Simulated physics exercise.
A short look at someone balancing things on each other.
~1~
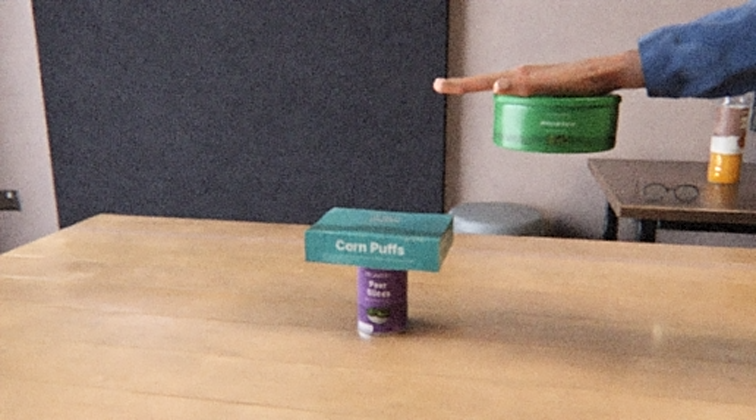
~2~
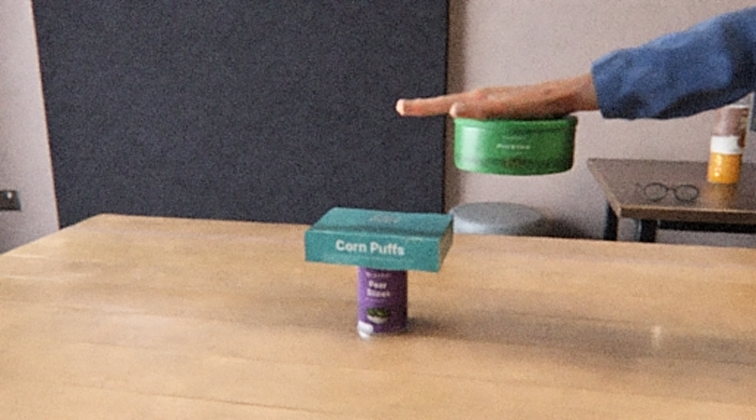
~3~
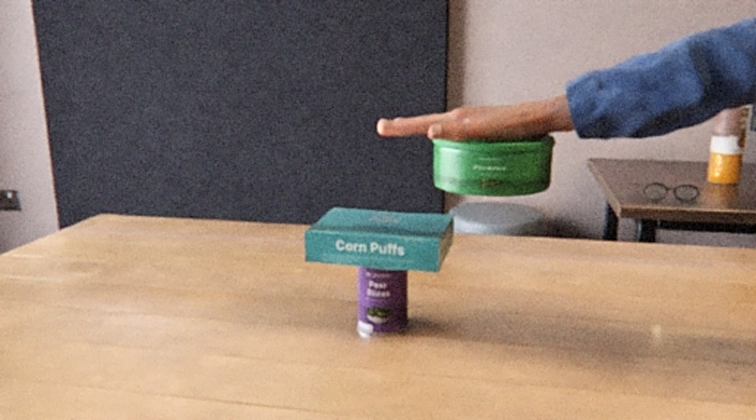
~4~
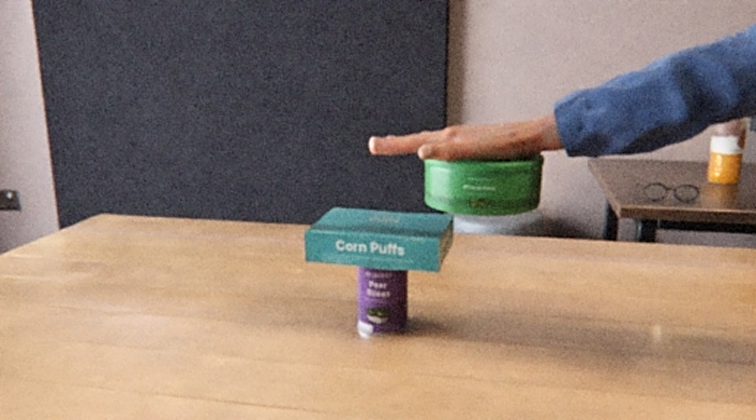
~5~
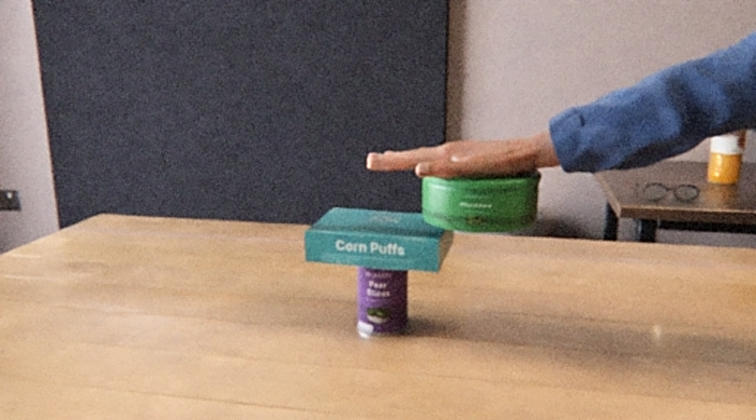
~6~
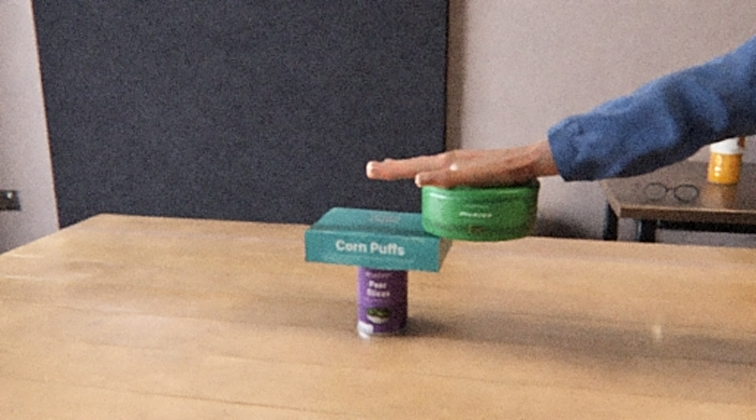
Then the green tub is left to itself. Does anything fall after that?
Here the pile loses its balance.
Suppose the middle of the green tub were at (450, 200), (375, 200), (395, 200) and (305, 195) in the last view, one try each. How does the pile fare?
First, it loses its balance; second, it holds; third, it keeps its balance; fourth, it gives way.
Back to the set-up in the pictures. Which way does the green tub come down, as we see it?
To the right.
Then, 0.40 s past the last view, green tub now fallen.
Then, 0.80 s past the last view, things are still on the move.
Finally, fallen, green tub; the other 2 still in place. Final places as the last picture's camera would see them, green tub near (622, 327). The pile comes apart.
